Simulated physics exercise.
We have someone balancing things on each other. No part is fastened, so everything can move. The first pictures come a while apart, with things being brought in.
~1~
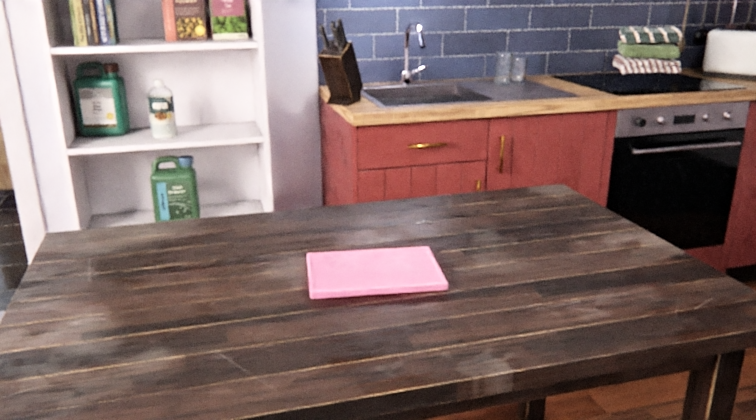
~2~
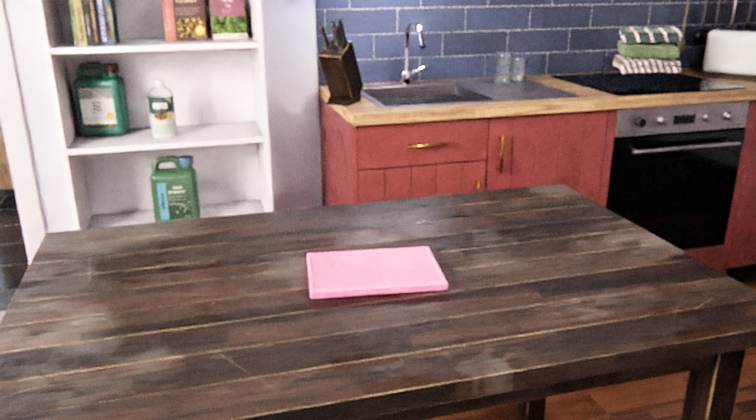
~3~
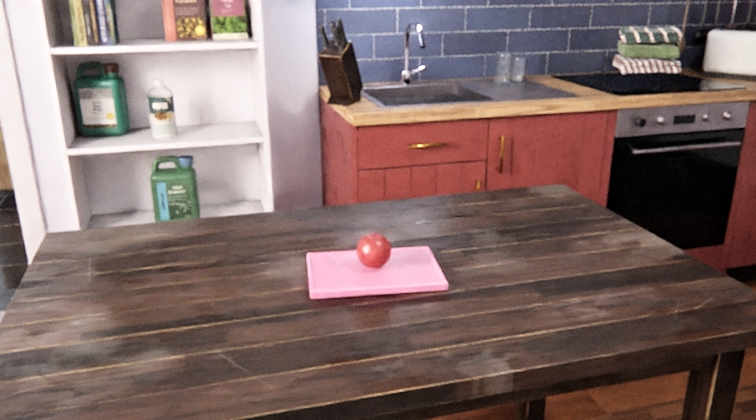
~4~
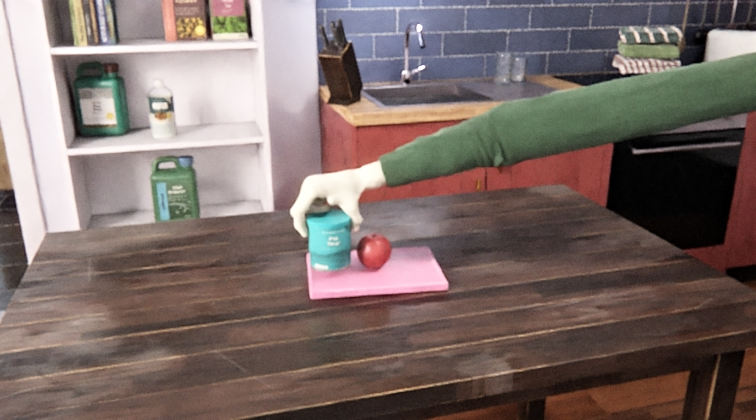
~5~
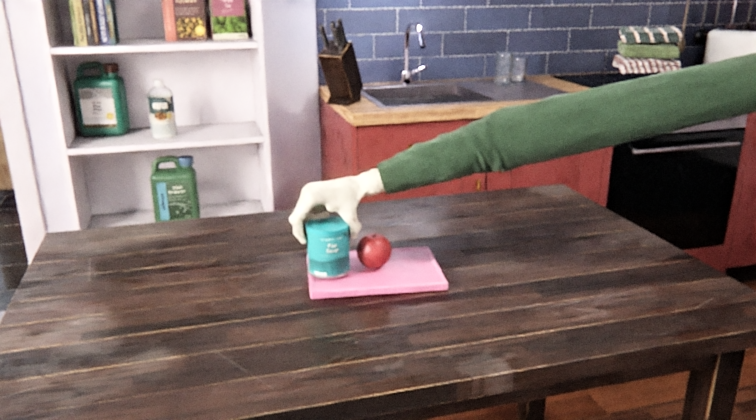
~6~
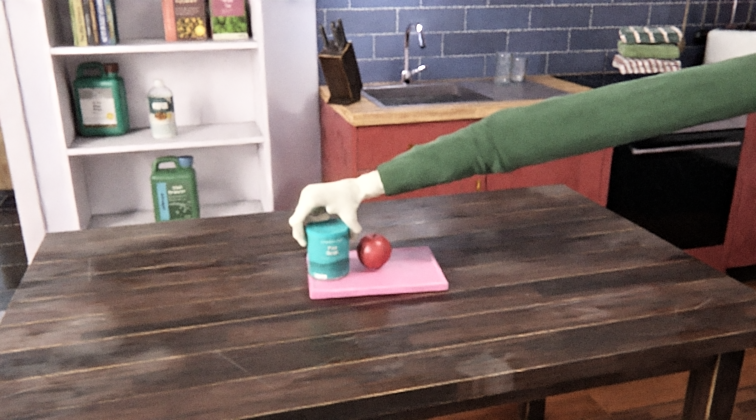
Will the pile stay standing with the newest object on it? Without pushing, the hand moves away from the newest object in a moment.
Yes.
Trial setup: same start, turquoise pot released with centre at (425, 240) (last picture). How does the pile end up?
Next, the heap stays put.
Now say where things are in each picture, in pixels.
In the first frame, the last thing is not in view yet; pink tray (374, 271).
In the second frame, the last thing is not in view yet; pink tray (374, 271).
In the third frame, the last thing is not in view yet; pink tray (374, 271).
In the fourth frame, still above its spot; turquoise pot (330, 240); pink tray (374, 271).
In the fifth frame, set down, still held; turquoise pot (328, 247); pink tray (374, 271).
In the sixth frame, set down, still held; turquoise pot (329, 249); pink tray (374, 271).
Then, 0.40 s on from there, no change.
Then, 1.00 s on from there, turquoise pot resting near (329, 249).
In the end, all 3 unmoved. At the end, from the last picture's camera, turquoise pot near (329, 249). The pile keeps its balance.
